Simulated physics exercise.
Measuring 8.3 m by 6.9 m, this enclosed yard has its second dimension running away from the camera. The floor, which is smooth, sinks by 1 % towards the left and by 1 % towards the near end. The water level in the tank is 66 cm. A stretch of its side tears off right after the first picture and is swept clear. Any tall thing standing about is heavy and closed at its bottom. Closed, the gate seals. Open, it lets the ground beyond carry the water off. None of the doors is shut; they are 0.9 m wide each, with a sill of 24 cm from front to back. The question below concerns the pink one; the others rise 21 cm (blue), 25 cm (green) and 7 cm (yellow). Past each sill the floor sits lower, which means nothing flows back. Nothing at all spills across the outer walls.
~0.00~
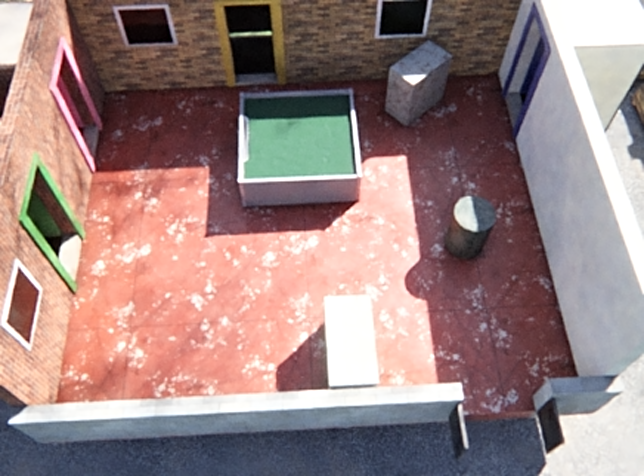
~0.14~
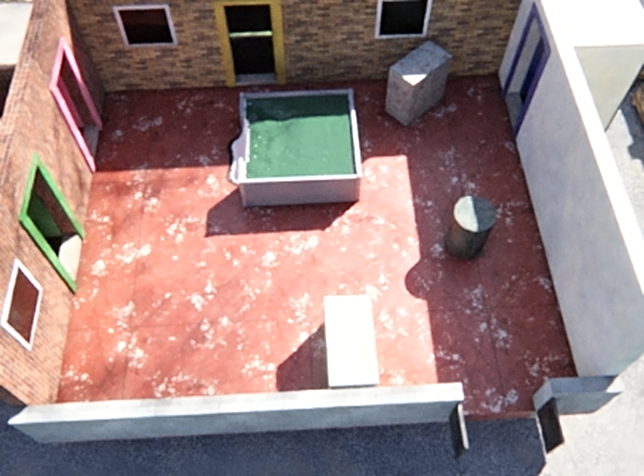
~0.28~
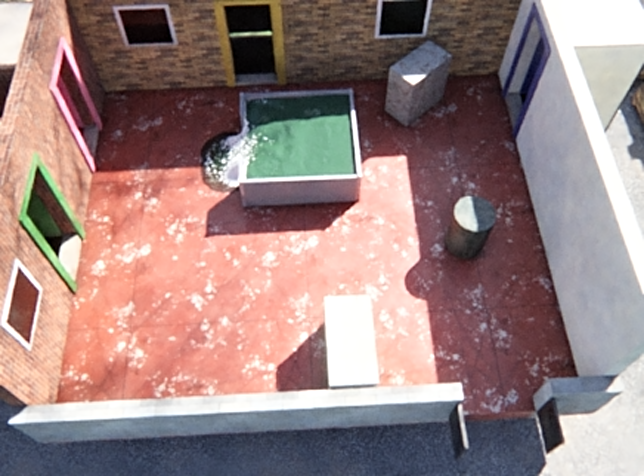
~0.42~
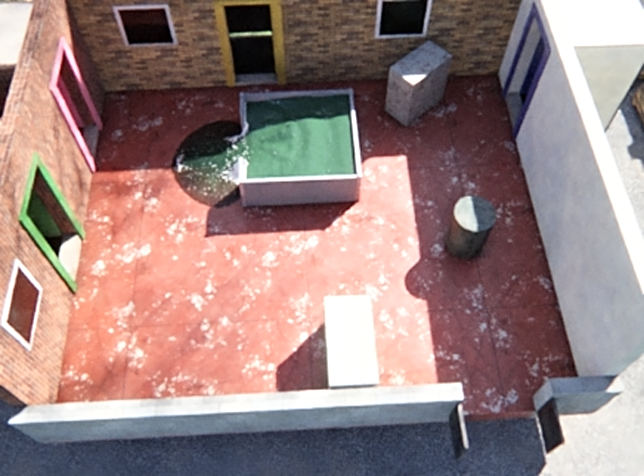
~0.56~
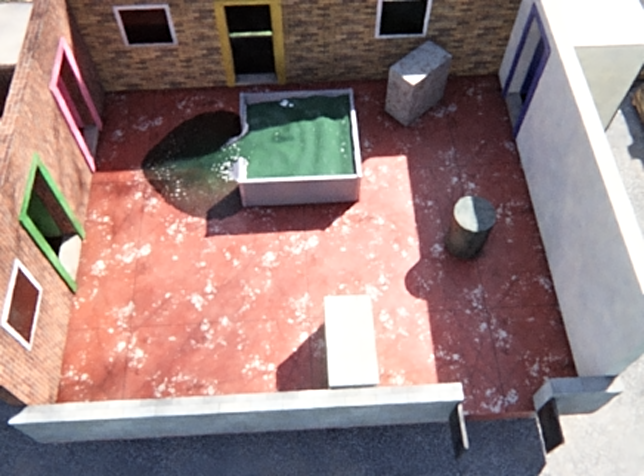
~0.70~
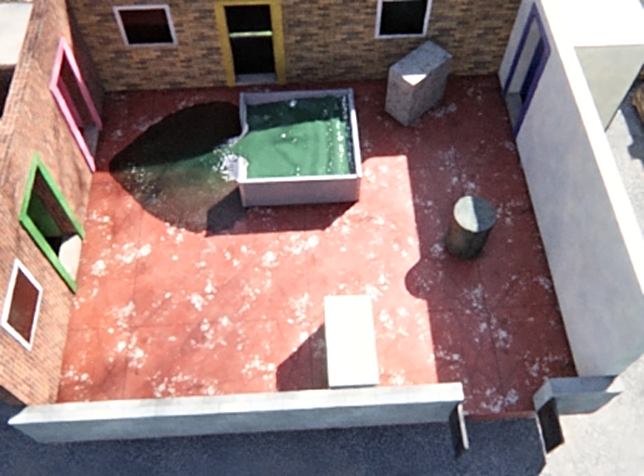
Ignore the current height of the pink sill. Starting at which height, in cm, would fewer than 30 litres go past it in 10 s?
Starting at roughly 23 cm.
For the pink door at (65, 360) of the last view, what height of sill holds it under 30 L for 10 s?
Something near 10.5 cm.
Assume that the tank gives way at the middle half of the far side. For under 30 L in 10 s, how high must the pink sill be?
Then something near 9.5 cm.
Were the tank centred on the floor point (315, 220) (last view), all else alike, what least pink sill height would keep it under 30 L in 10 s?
You'd need some 11.5 cm.
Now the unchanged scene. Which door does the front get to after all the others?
The answer is the blue door.
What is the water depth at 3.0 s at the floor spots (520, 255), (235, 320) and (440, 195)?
Roughly 0, 0 and 0 cm, in turn.
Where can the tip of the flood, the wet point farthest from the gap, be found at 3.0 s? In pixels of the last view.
At about (54, 422).
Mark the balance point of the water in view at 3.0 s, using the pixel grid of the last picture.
(213, 174) or so.
After 1.4 s water covers 20 % of the floor, deepest (34 cm) near (233, 162); 28 cm at the pink door, 7 litres in over its 18 cm sill.
After 3.0 s water covers 25 % of the floor, deepest (27 cm) near (104, 161); 25 cm at the pink door, 67 litres in over its 18 cm sill.
After 10.0 s water covers 65 % of the floor, deepest (16 cm) near (54, 422); 6 cm at the pink door, 87 litres in over its 18 cm sill.
At the pink door as built, the water arrived by 0.9 s and peaked near 30 cm at 2.2 s.
With a sill of 18.5 cm, 80 litres would have come in within the 10 s; with 29 cm, 1 litre. So under 30 litres takes about 23 cm.
